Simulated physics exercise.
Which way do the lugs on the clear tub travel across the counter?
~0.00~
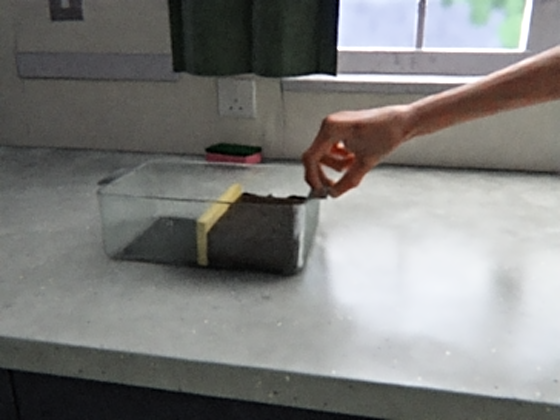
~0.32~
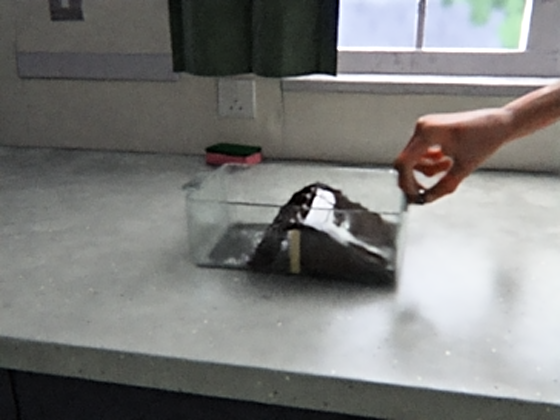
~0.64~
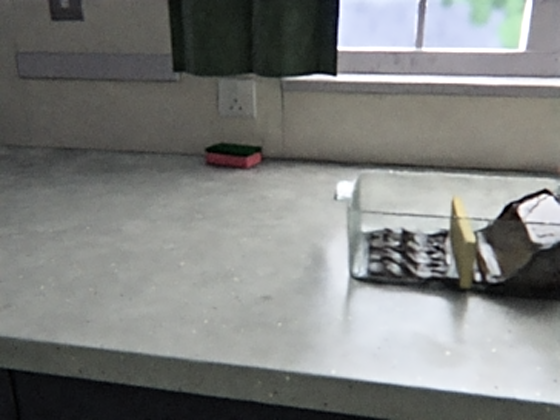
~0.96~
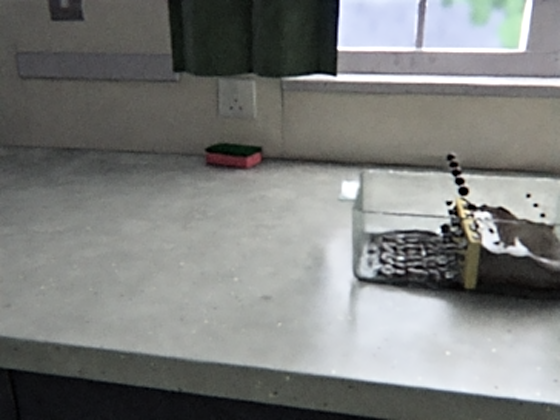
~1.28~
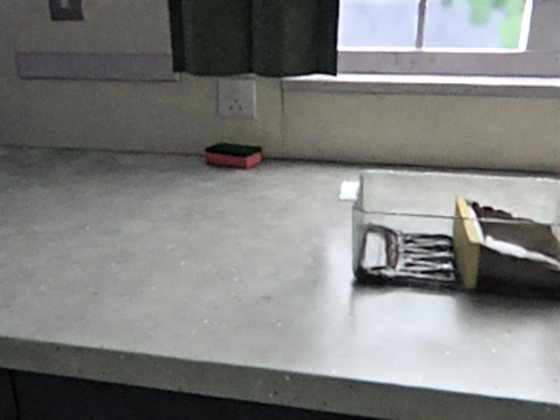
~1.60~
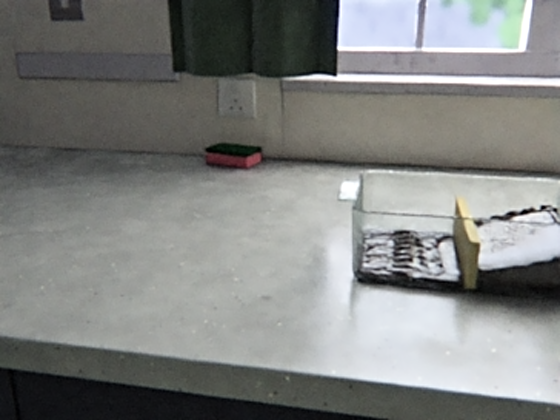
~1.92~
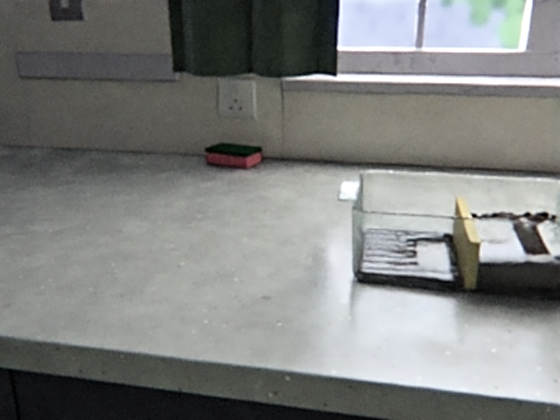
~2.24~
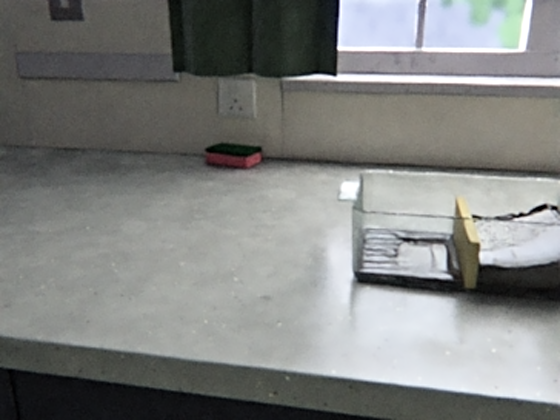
The lugs travel to the right, along with the tub as the hand pulls it.
